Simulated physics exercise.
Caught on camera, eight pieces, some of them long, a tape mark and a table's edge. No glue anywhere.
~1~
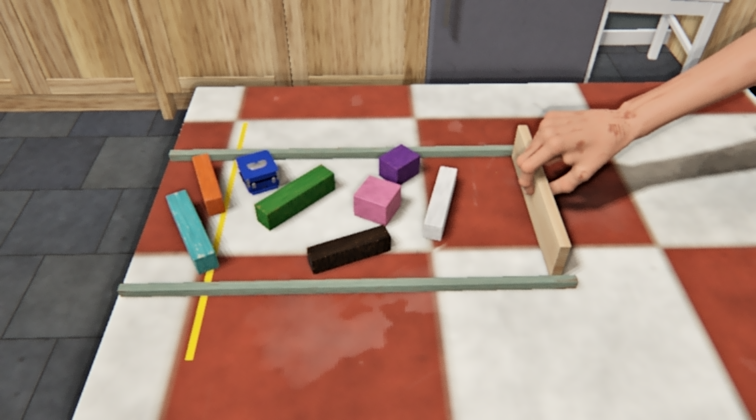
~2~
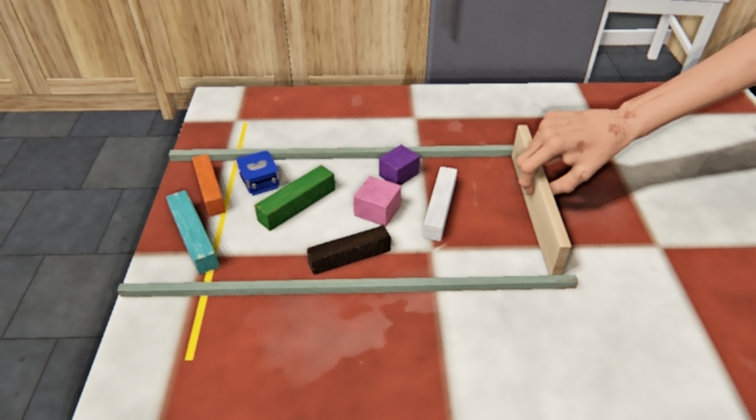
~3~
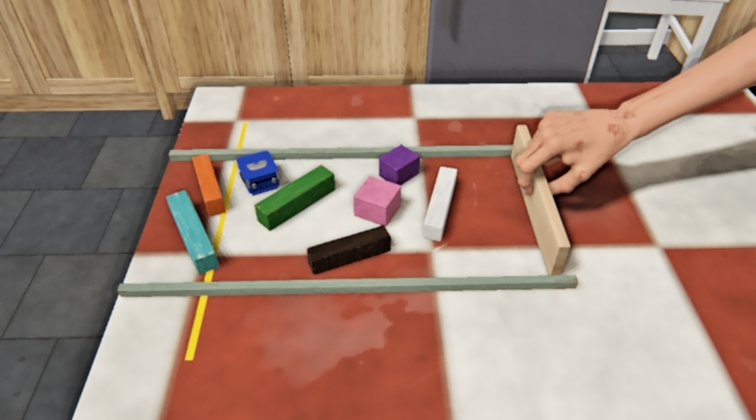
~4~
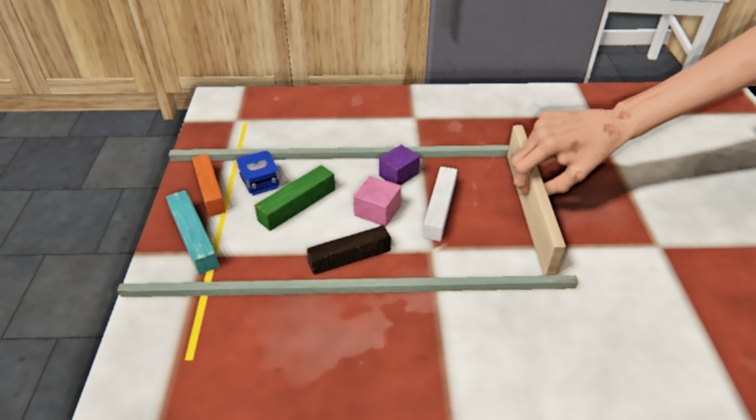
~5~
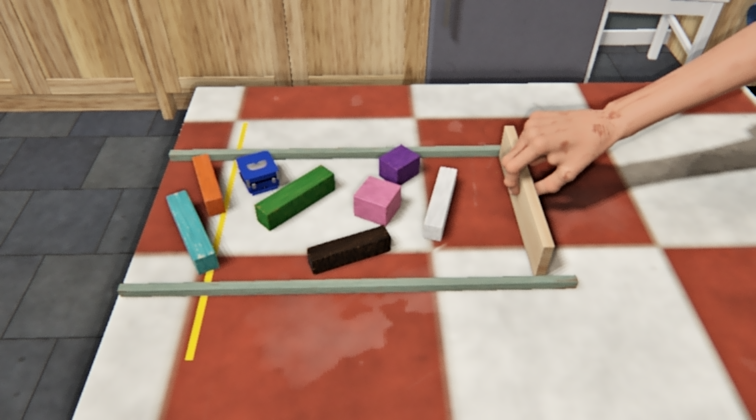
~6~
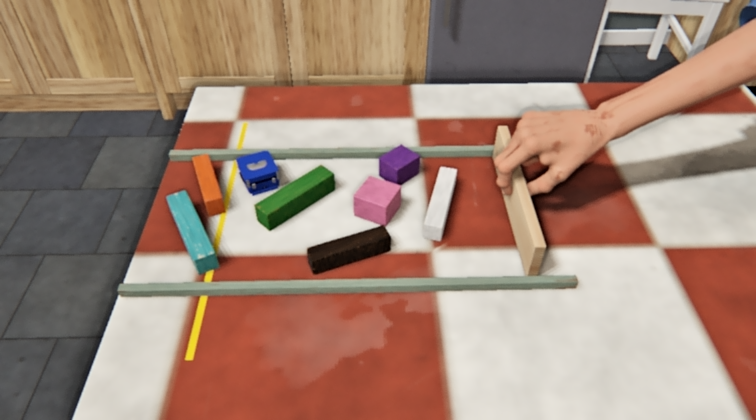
A hand sliding a wooden board slightly left between two rods on a checked tabletop, the scattered coloured blocks staying still.
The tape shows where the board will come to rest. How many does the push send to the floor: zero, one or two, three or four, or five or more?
In the end the number that fall off is one or two.
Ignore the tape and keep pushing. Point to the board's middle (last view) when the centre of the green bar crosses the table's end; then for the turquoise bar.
About (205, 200), and (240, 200) for the other.
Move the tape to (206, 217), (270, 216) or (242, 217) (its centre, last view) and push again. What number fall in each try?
Try by try, 2, 0 and 0.
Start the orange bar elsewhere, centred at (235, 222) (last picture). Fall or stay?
It is lost.
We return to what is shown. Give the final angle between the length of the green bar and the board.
Roughly 45° out of line.
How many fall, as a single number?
Exactly 2.
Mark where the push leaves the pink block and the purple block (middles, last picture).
First (182, 215), then (217, 160).
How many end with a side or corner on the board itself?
2 of them.
Soon after, none off yet; turquoise bar at rest near (192, 230); orange bar at rest near (209, 184); blue case at rest near (259, 174).
In the end, the number that fall off is one or two; gone, orange bar and turquoise bar.
